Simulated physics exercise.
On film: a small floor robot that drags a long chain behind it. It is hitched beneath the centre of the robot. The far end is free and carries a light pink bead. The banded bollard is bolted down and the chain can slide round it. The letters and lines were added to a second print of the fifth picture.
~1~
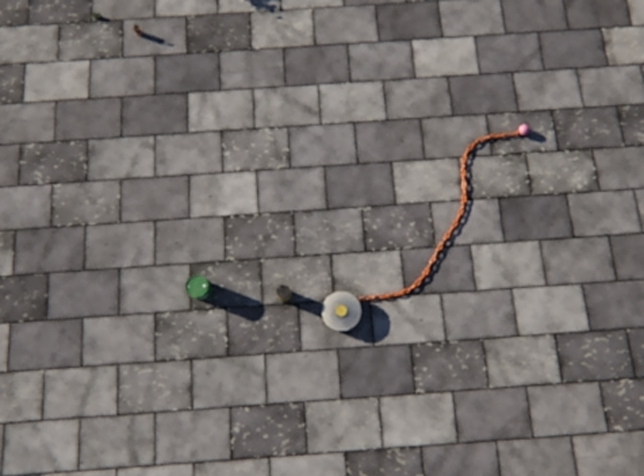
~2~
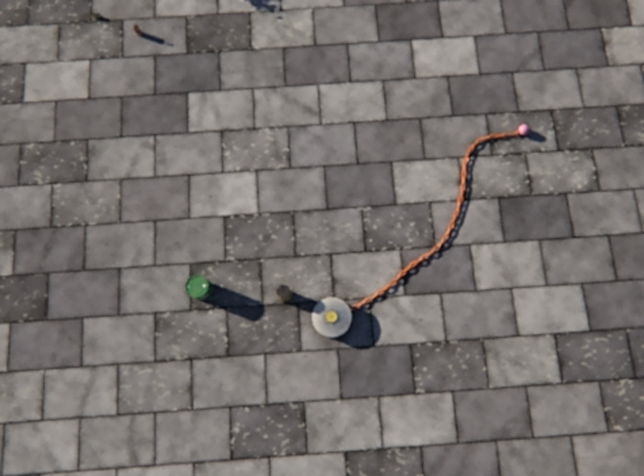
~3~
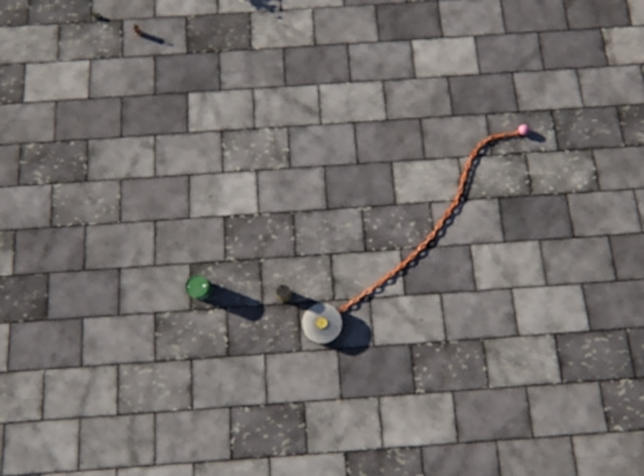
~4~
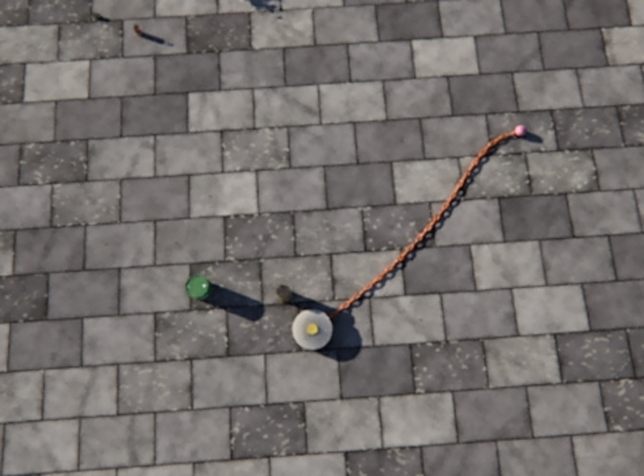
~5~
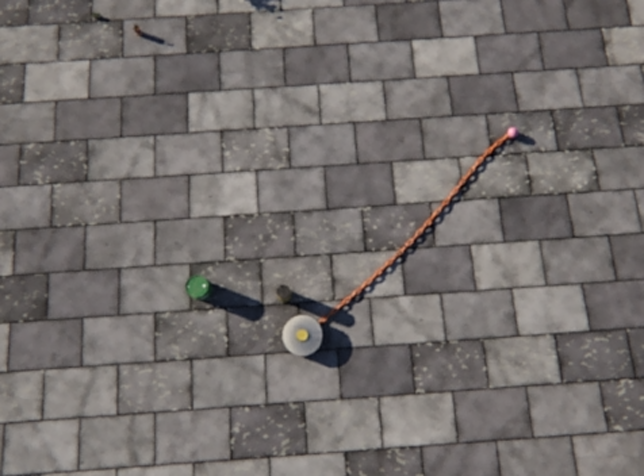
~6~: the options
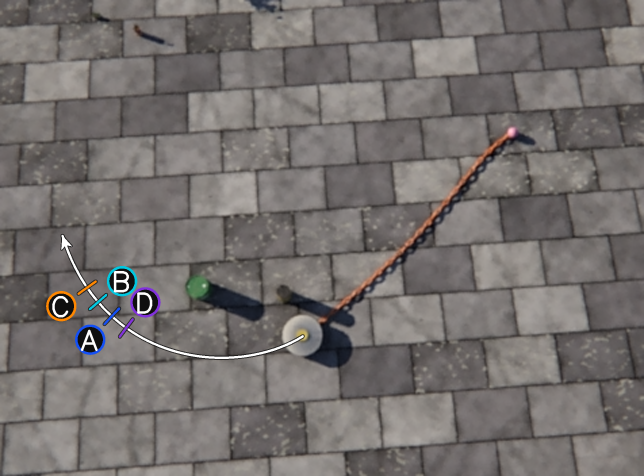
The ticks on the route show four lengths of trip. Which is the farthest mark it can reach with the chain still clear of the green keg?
C is the last safe stop.
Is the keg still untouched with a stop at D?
For that mark, yes.
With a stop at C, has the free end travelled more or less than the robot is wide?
By then, more.
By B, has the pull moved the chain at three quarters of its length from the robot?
Yes.
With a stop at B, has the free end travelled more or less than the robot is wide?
By then, more.
On the marked copy, A at (112, 316); B at (98, 302); C at (87, 288); D at (126, 328); the route from (303, 336) via (153, 343) to (63, 236).
Following C. Soon after the start, robot (218, 358), middle of the chain (356, 276), free end (464, 180).
Later, robot (136, 335), middle of the chain (294, 301), free end (419, 220).
In the end, robot (84, 287), middle of the chain (242, 306), free end (377, 248); only the bollard has been touched, if anything.
As for the rest, A is safe but short; B is safe but short; D is safe but short.
